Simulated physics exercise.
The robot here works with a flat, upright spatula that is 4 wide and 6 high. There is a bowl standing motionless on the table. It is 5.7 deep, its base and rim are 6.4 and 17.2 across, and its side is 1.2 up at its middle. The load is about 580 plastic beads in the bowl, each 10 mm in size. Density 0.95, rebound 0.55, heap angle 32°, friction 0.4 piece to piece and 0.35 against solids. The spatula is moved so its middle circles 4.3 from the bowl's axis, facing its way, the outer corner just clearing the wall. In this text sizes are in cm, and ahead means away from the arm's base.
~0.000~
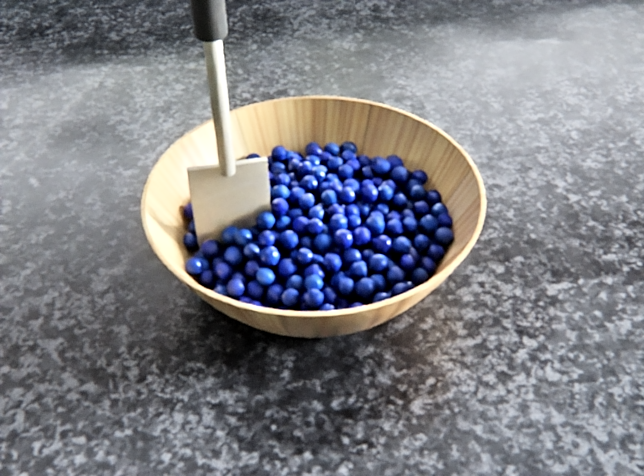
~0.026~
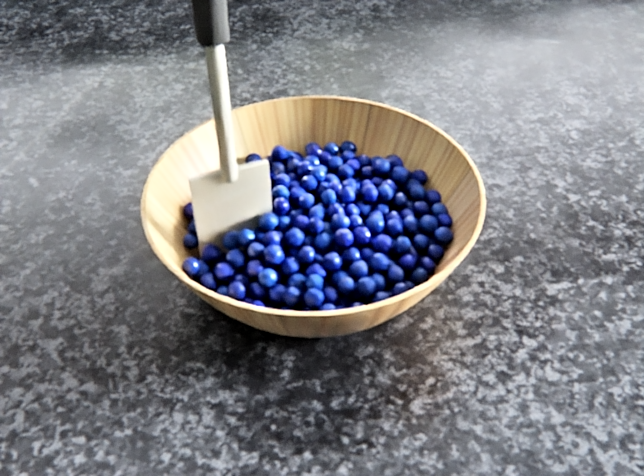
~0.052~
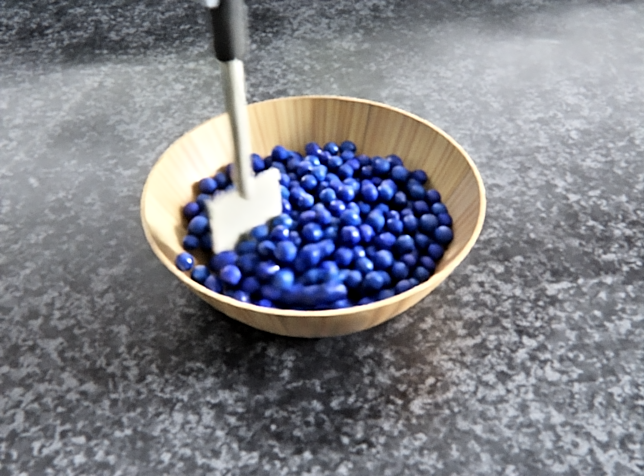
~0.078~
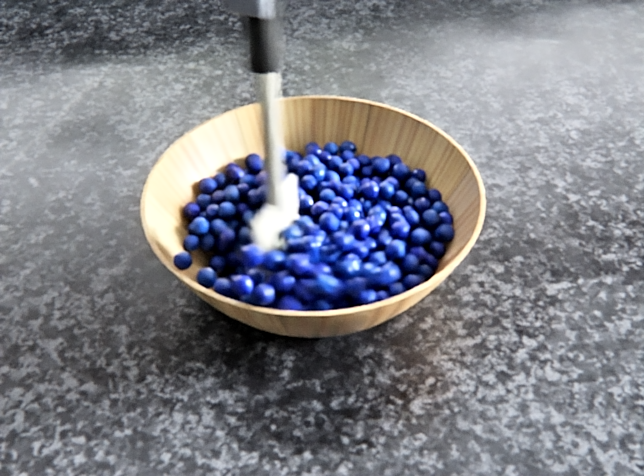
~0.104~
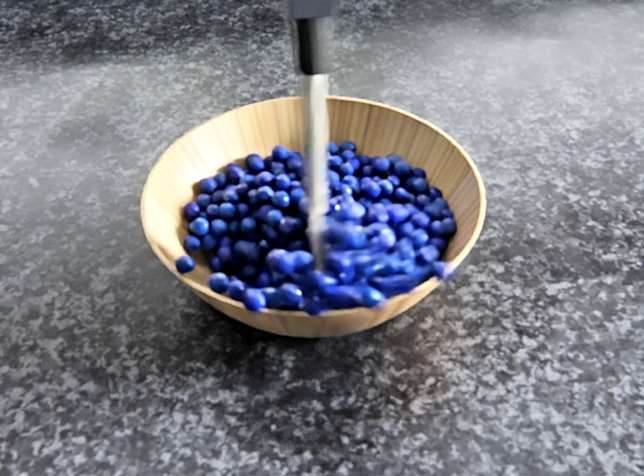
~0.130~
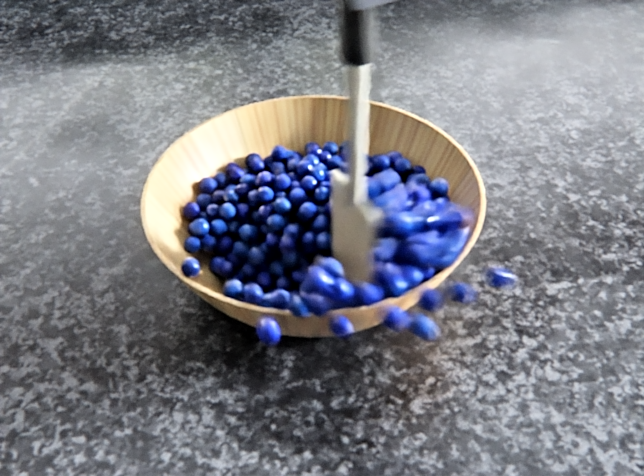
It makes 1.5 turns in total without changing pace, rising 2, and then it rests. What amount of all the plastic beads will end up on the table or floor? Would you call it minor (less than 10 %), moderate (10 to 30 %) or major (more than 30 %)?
I would call it major.
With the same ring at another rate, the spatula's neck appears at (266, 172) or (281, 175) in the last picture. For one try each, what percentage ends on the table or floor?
Near 20 in a hundred for the first and near 25 in a hundred for the second.
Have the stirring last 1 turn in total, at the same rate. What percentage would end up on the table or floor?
30 %.
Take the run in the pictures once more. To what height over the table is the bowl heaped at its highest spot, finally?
About 4.5 cm.
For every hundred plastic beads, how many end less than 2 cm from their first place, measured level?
30 %.
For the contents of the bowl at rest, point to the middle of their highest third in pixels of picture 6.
Estimated centre: (302, 234).
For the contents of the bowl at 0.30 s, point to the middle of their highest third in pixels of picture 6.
Centre of upper third: Approx. (266, 141) px.
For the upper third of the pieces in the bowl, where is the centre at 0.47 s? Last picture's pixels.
I'd point to about (301, 256).
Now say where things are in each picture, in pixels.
In the first picture, spatula neck at (224, 139), 0° round; upper third of the load around (317, 212), from x 190 to 445, top at y 150; 582 in the bowl.
In the second picture, spatula neck at (226, 144), 8° round; upper third of the load around (314, 213), from x 190 to 445, top at y 150.
In the third picture, spatula neck at (241, 161), 31° round; upper third of the load around (317, 221), from x 185 to 445, top at y 150.
In the fourth picture, spatula neck at (273, 174), 56° round; upper third of the load around (330, 230), from x 185 to 445, top at y 150.
In the fifth picture, spatula neck at (315, 176), 82° round; upper third of the load around (350, 234), from x 185 to 445, top at y 150; 576 in the bowl, 6 in flight or on the tool.
In the sixth picture, spatula neck at (355, 167), 107° round; upper third of the load around (385, 223), from x 190 to 500, top at y 150; 562 in the bowl, 20 in flight or on the tool.
By 0.30 s, 272° round, highest piece 12 above the table; 448 in the bowl, 53 on the table or floor, 81 in flight or on the tool.
By 0.47 s, 78° round, highest piece 8 above the table; 376 in the bowl, 180 on the table or floor, 26 in flight or on the tool.
By 0.76 s, 180° round, highest piece 4 above the table; 361 in the bowl, 221 on the table or floor.
By 1.46 s, 180° round, highest piece 4 above the table; 361 in the bowl, 221 on the table or floor.
Final count, 361 in the bowl, 221 on the table or floor. That is 38 % on the table or floor.
